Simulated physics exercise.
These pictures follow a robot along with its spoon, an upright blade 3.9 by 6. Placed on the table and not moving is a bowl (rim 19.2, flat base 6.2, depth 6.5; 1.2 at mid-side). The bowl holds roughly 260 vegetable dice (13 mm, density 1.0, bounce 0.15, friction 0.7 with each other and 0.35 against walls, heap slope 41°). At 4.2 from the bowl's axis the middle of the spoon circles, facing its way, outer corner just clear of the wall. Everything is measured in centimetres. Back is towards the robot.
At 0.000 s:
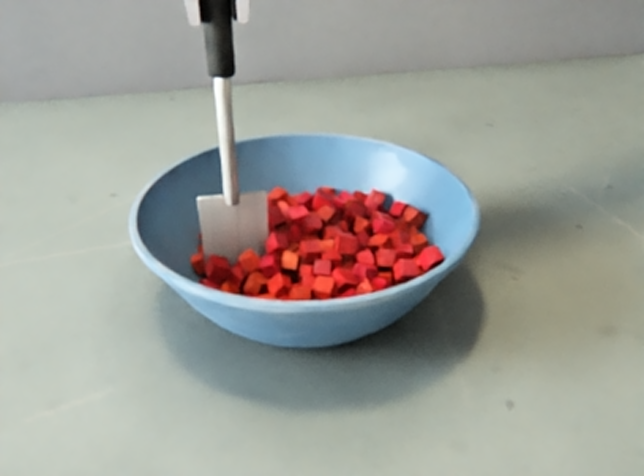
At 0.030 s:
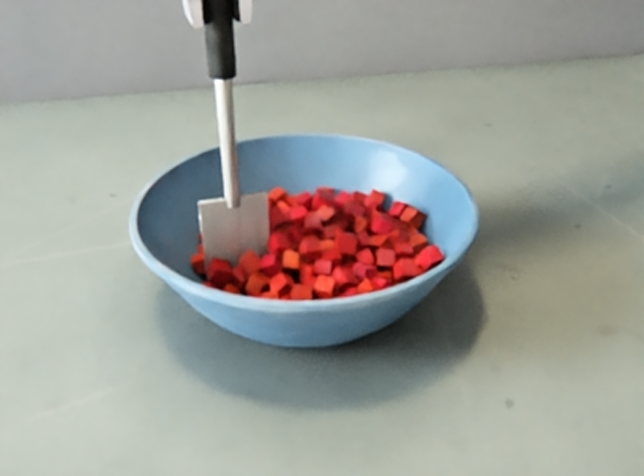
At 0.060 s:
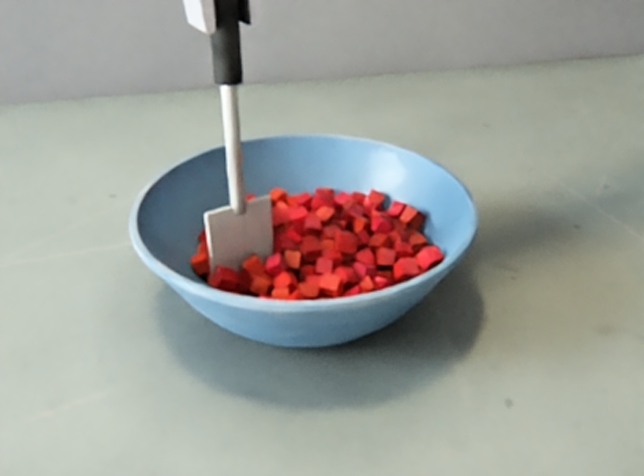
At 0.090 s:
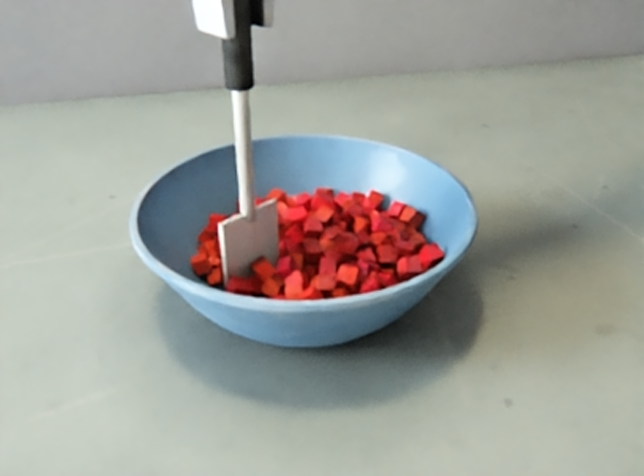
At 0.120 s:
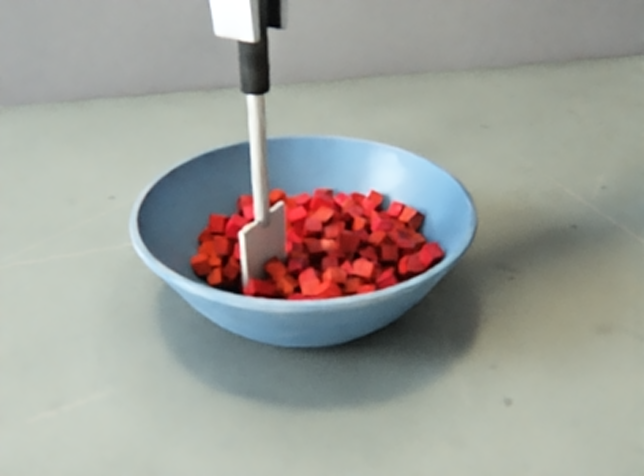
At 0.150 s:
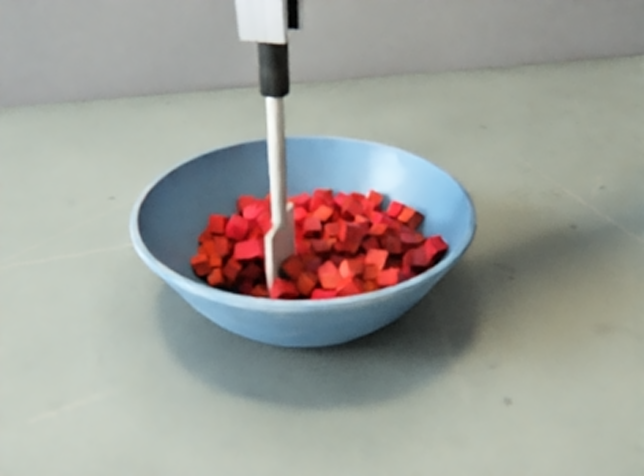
The clip opens on a light blue bowl of small red and orange cubes, with a robot-held flat metal blade upright near the left side. The blade moves gradually rightward and toward the viewer through the cubes, turning until its narrow edge shows, while the bowl stays still.
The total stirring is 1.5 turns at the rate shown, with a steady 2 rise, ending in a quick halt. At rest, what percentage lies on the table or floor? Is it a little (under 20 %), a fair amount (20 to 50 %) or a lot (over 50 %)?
A little, under 20 %.
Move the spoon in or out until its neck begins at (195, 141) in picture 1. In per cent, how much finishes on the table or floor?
I'd say around 5 per cent.
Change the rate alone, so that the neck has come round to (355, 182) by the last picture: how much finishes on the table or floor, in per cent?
About 35 %.
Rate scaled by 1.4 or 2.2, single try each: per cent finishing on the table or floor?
First try close to 20, second close to 45, in per cent.
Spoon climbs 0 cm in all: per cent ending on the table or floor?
20 %.
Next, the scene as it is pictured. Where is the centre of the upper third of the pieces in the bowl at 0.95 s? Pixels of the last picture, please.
Roughly pixel (355, 272).
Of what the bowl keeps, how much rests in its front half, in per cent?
I'd say around 45 per cent.
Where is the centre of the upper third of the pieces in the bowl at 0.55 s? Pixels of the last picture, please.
I'd put it at around (272, 180).
After 0.55 s, 249° round, highest piece 8 above the table; 253 in the bowl, 6 on the table or floor.
After 0.95 s, 77° round, highest piece 9 above the table; 246 in the bowl, 12 on the table or floor, 1 in flight or on the tool.
After 1.35 s, 180° round, highest piece 7 above the table; 239 in the bowl, 20 on the table or floor.
After 2.05 s, 180° round, highest piece 7 above the table; 239 in the bowl, 20 on the table or floor.
In the end, 239 in the bowl, 20 on the table or floor. That is 8 % on the table or floor.
